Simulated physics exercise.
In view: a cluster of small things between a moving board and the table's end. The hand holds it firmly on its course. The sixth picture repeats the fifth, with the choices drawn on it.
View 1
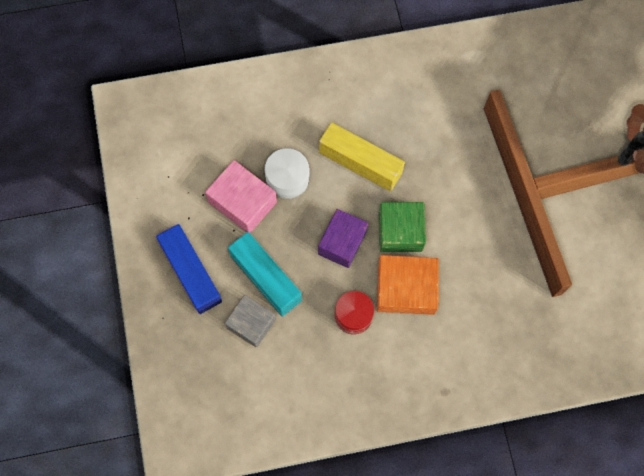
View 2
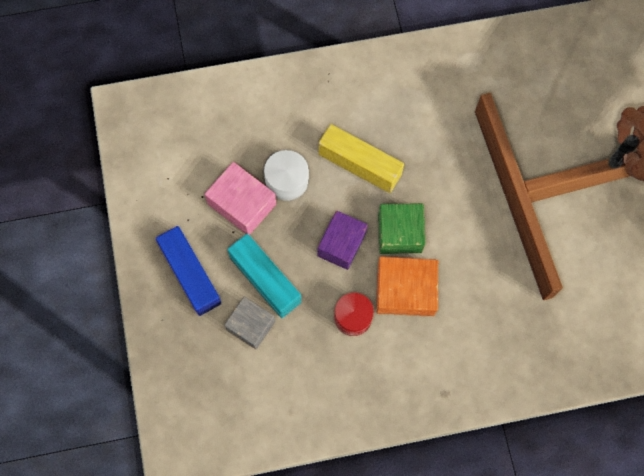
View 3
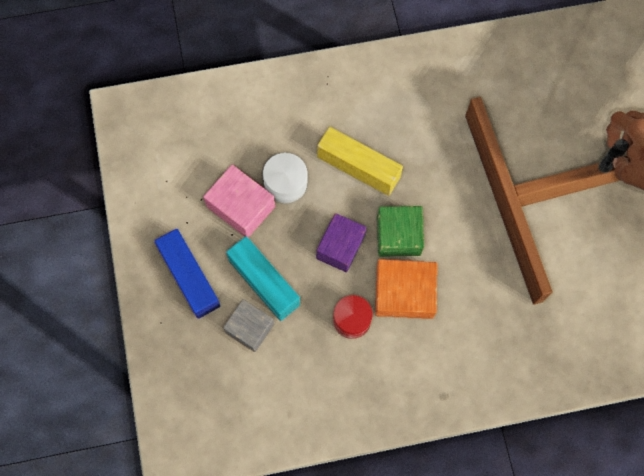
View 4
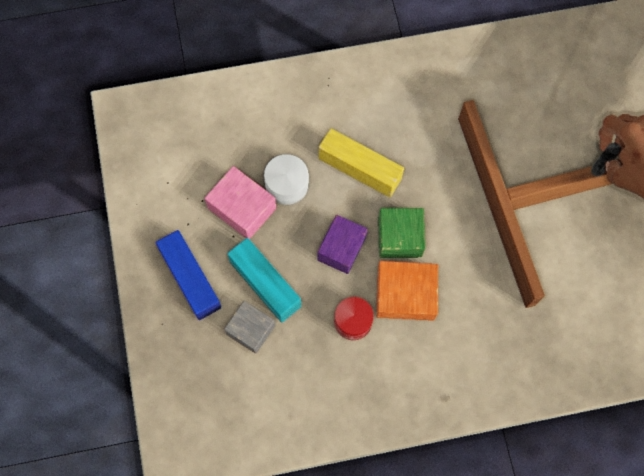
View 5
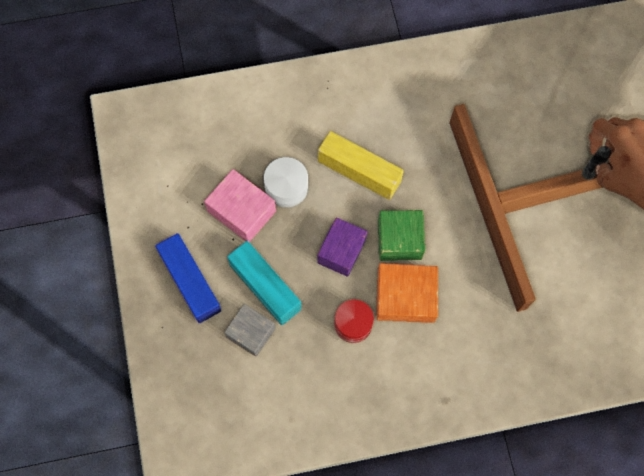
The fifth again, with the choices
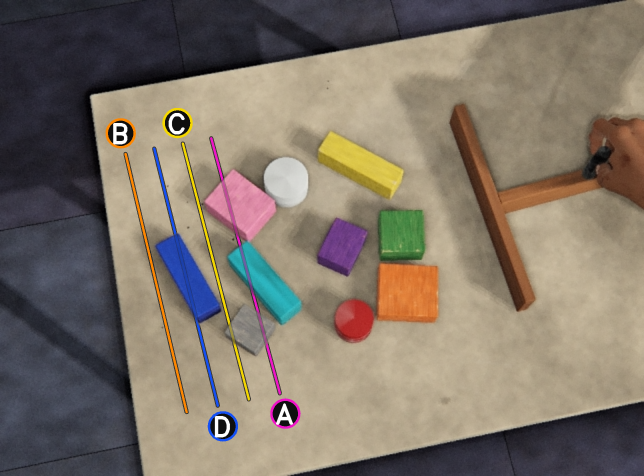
At first, a wooden T-shaped board stands at the right of a pale tabletop, apart from a cluster of colourful blocks, a white tin and a red round piece. A hand at the right edge then slides the board slightly left, coming further into view, while the small objects stay in place.
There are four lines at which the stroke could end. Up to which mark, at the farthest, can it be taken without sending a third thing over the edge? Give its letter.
No farther than C.
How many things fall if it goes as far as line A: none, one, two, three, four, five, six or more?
The count is none.
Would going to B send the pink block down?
Yes.
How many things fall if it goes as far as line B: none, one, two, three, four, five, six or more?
Six or more.
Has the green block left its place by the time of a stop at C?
By then, yes.
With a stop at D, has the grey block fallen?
Yes.
On the copy, A at (244, 260); B at (155, 278); C at (214, 266); D at (185, 272).
On C. First, board (394, 218); red tin (337, 327); orange block (381, 305).
Then, board (294, 237); blue stick (168, 284); grey block (191, 344).
Finally, board (216, 252); blue stick over the edge; grey block over the edge; two fallen.
By contrast, A is within the limit but short; B drops seven; D drops four.
